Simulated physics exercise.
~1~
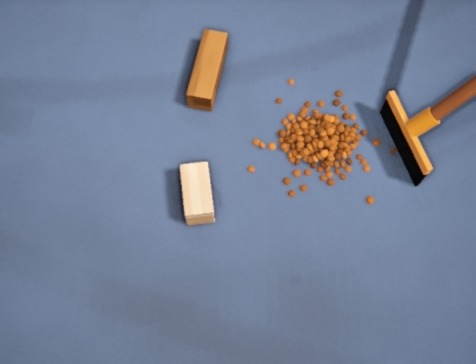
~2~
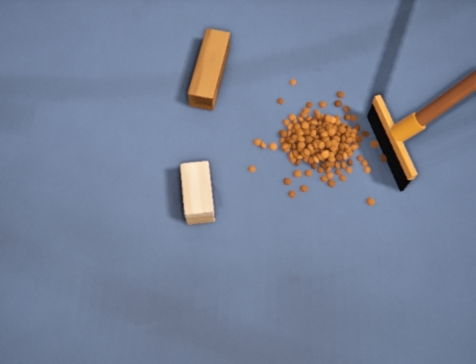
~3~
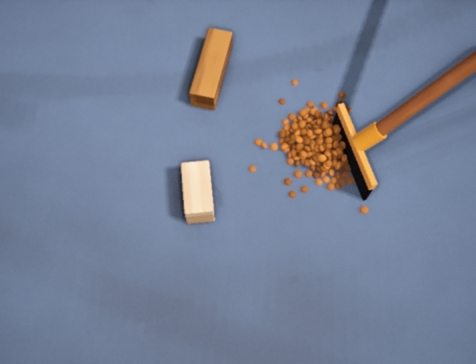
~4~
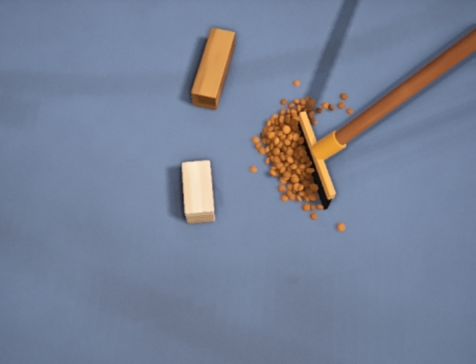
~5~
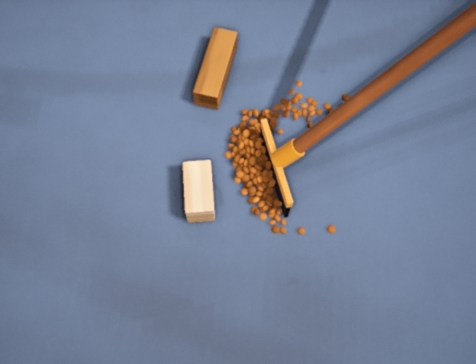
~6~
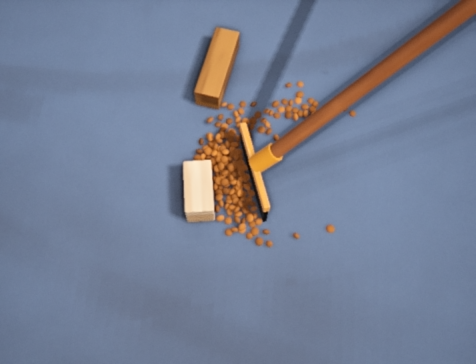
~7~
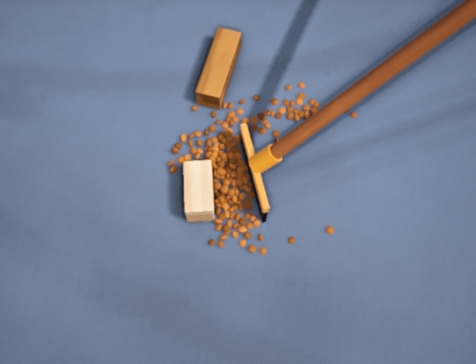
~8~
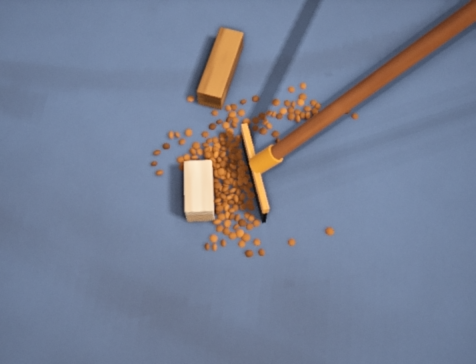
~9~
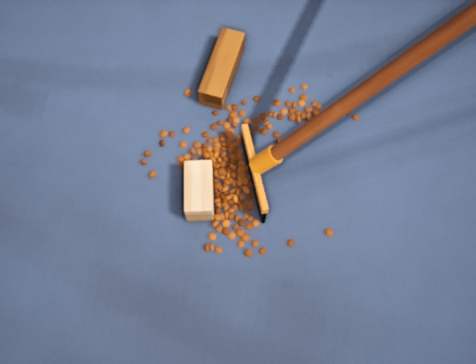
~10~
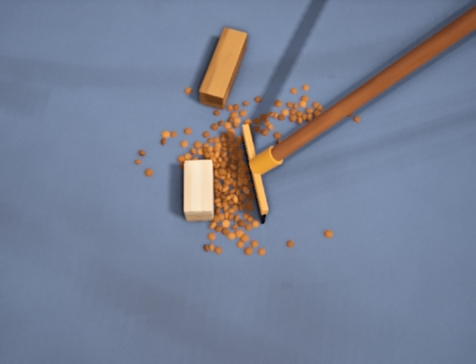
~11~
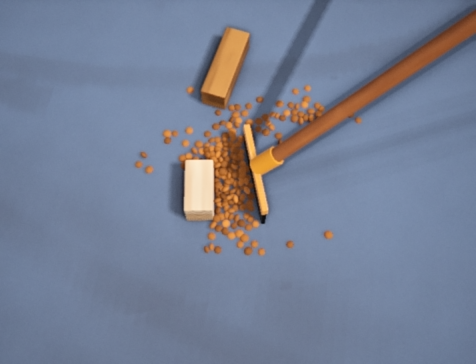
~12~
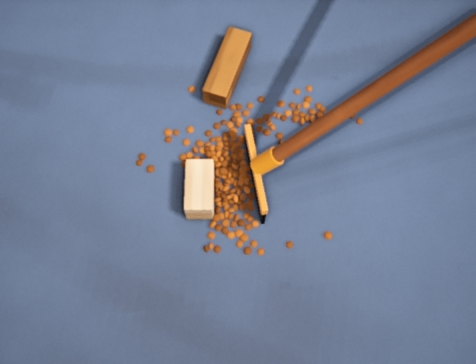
Squeegee pushing a pile of brown kibble left against two wooden blocks, a few bits slipping through the gap, most held back.
